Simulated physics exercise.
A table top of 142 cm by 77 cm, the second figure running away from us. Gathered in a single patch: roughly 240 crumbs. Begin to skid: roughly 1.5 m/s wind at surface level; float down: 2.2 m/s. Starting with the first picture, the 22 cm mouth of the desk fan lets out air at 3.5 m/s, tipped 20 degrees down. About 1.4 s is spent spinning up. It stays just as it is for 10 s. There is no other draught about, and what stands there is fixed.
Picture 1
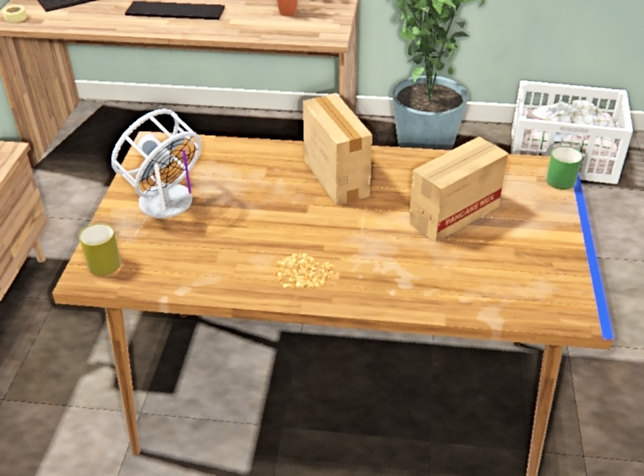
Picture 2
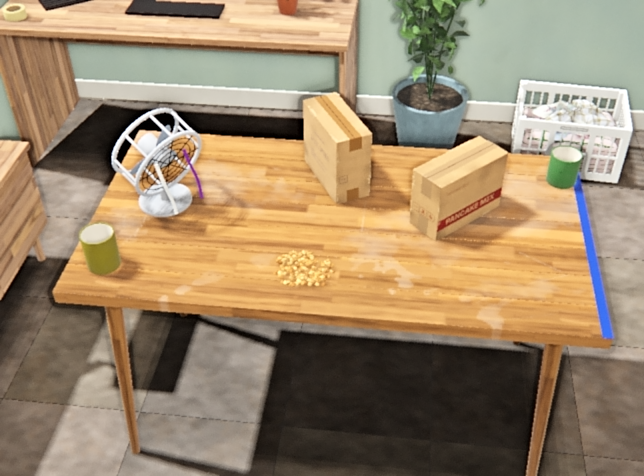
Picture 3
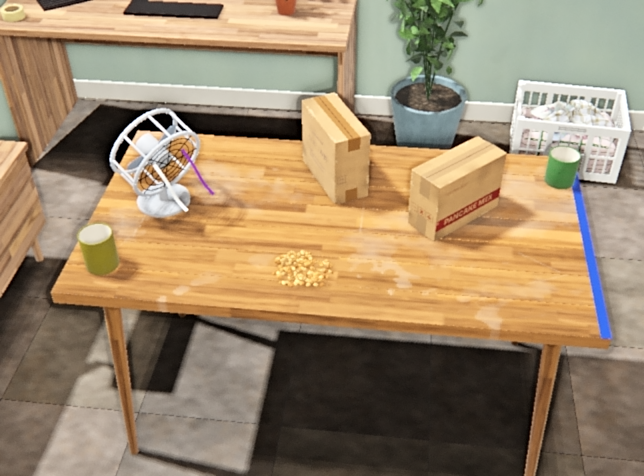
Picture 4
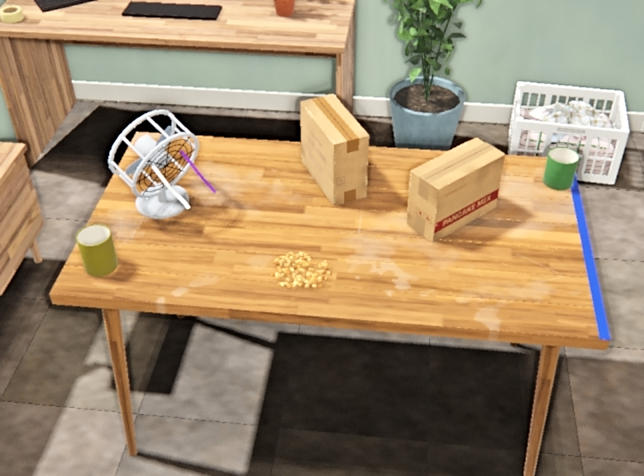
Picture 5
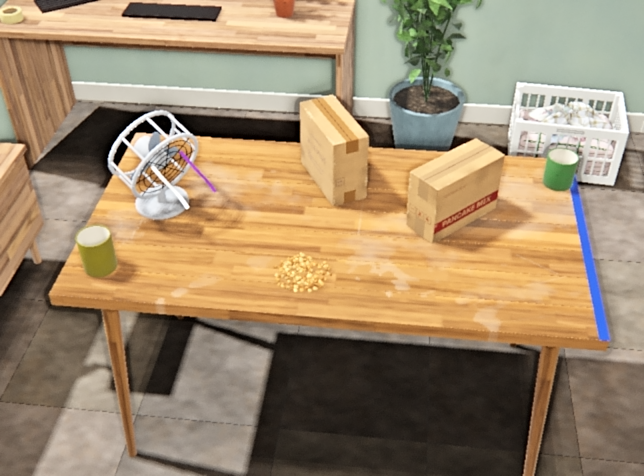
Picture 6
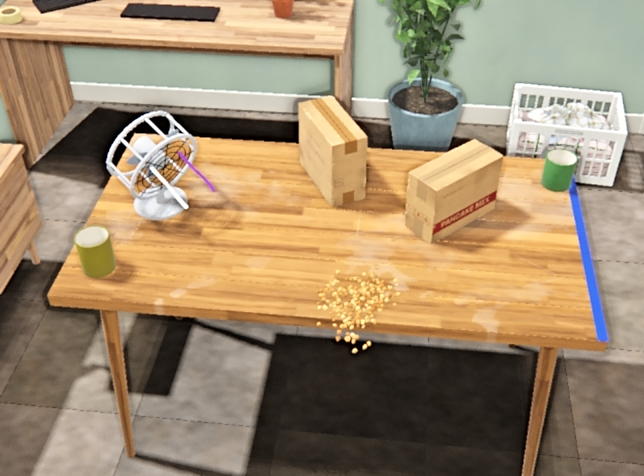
A wooden table stands on a grey tiled floor in a green-walled room, seen from above its front edge by a camera that barely drifts. A white caged fan and olive can sit left, golden crumbs lie front centre, and two cardboard boxes and a green can stand toward the right, near a blue edge. The crumbs lie still, then skid rightward and toward the viewer, spreading over the front edge.
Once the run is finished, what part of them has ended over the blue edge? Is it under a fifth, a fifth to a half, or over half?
Under a fifth.
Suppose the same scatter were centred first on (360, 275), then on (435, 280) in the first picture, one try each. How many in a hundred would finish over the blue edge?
Roughly 30 %, then 80 %.
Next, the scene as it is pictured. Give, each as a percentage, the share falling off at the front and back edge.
About 100 per cent front and 0 per cent back.
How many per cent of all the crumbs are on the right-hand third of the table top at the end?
Near 0 %.
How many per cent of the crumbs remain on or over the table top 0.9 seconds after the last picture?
Around 0 in a hundred are still there.
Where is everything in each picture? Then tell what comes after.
The middle of the crumbs is near (306, 271), none has stirred yet and the mouth of the desk fan is at (158, 154), in the first frame.
The middle of the crumbs is near (304, 269), none has stirred yet and the blue edge is centred on (592, 236), in the second frame.
The middle of the crumbs is near (302, 269), none has stirred yet, the top of a box is at (335, 116) and the top of a box is at (460, 161), in the third frame.
The middle of the crumbs is near (301, 270) and none has stirred yet, in the fourth frame.
The middle of the crumbs is near (301, 273), the farthest in sight from the desk fan is at (321, 287) and about 10 % have left their places, in the fifth frame.
The middle of the crumbs is near (358, 301), the farthest in sight from the desk fan is at (369, 344) and all have left their places, in the sixth frame.
Then, 0.9 s after the last picture the count stands so, 0 % are over the blue edge.
Then, 2.1 s after the last picture the count stands so, 0 % are over the blue edge.
Then, 4.4 s after the last picture the count stands so, 0 % are over the blue edge.
Then, 8.9 s after the last picture, at the end, 0 % are over the blue edge.
